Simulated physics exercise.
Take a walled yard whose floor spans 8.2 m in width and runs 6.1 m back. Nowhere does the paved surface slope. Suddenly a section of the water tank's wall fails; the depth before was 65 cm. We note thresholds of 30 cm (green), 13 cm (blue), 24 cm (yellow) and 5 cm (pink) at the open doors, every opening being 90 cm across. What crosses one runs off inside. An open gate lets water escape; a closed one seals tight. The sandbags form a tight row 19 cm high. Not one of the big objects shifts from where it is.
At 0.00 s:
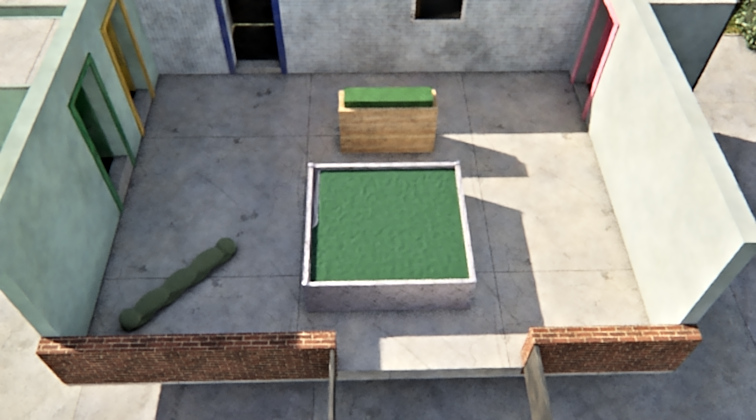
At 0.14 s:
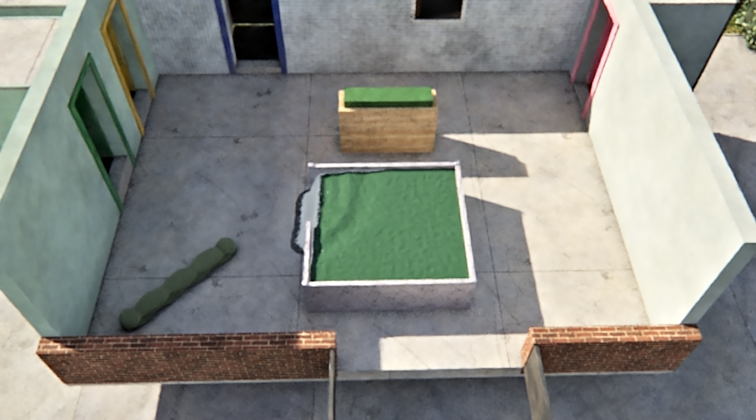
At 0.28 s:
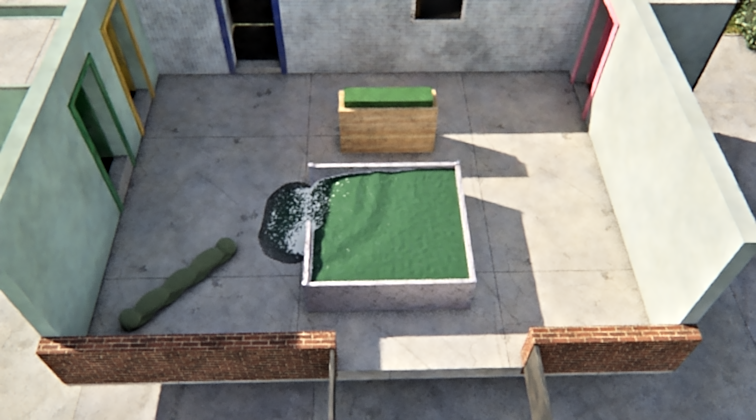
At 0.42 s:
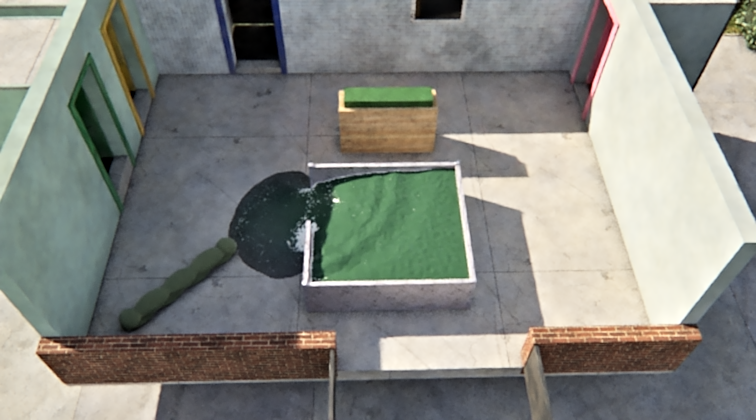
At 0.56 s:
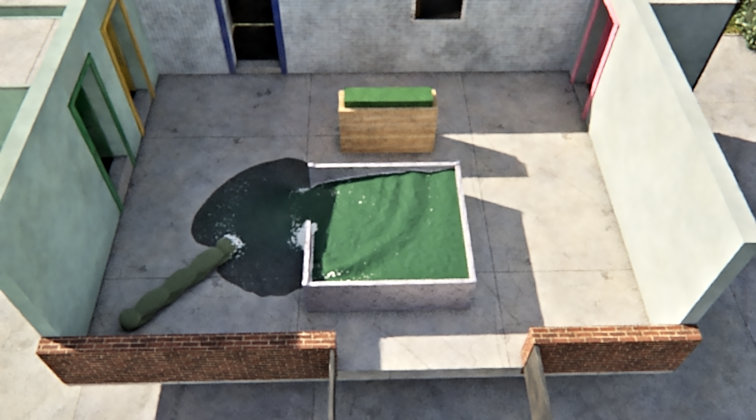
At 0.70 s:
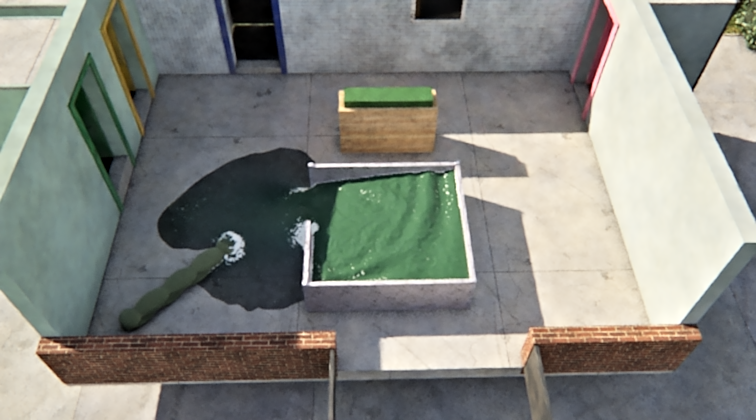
Green water pours from the tank's left side and spreads across the yard around a hedge.
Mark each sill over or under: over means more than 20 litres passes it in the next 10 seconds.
Green door - under; blue door - under; yellow door - under; pink door - over.
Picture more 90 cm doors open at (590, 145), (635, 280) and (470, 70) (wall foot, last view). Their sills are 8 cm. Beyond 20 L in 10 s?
Result in order - not enough, not enough, not enough.
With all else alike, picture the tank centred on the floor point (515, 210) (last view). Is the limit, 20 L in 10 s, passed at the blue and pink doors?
Checking the limit: The blue door is within it and the pink door is within it.
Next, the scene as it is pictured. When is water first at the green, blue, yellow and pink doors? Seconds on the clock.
The front reaches green at 1.0 s, blue at 2.6 s, yellow at 1.8 s, pink at 6.5 s.
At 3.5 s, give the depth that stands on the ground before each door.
In cm: Green 23, blue 12, yellow 14, pink 0.
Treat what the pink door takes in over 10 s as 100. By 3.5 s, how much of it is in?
Share by then: ~ 0 %.
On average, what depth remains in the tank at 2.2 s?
About 40 centimetres on average.
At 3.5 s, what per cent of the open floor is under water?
Covered: Roughly 35 %.
After 1.4 s water covers 20 % of the floor and is deepest (38 cm) near (307, 214); green door 26 cm at the sill, 0 L in, blue door not reached, yellow door not reached, pink door not reached.
After 2.2 s water covers 35 % of the floor and is deepest (34 cm) near (123, 208); green door 33 cm at the sill, 1 L in, blue door not reached, yellow door 19 cm at the sill, 0 L in, pink door not reached.
After 3.5 s water covers 35 % of the floor and is deepest (32 cm) near (158, 79); green door 23 cm at the sill, 5 L in, blue door 12 cm at the sill, 0 L in, yellow door 14 cm at the sill, 0 L in, pink door not reached.
After 6.0 s water covers 65 % of the floor and is deepest (21 cm) near (144, 131); green door 17 cm at the sill, 5 L in, blue door 11 cm at the sill, 0 L in, yellow door 18 cm at the sill, 0 L in, pink door not reached.
After 10.0 s water covers 90 % of the floor and is deepest (14 cm) near (155, 91); green door 11 cm at the sill, 5 L in, blue door 9 cm at the sill, 1 L in, yellow door 13 cm at the sill, 0 L in, pink door 13 cm at the sill, 60 L in.
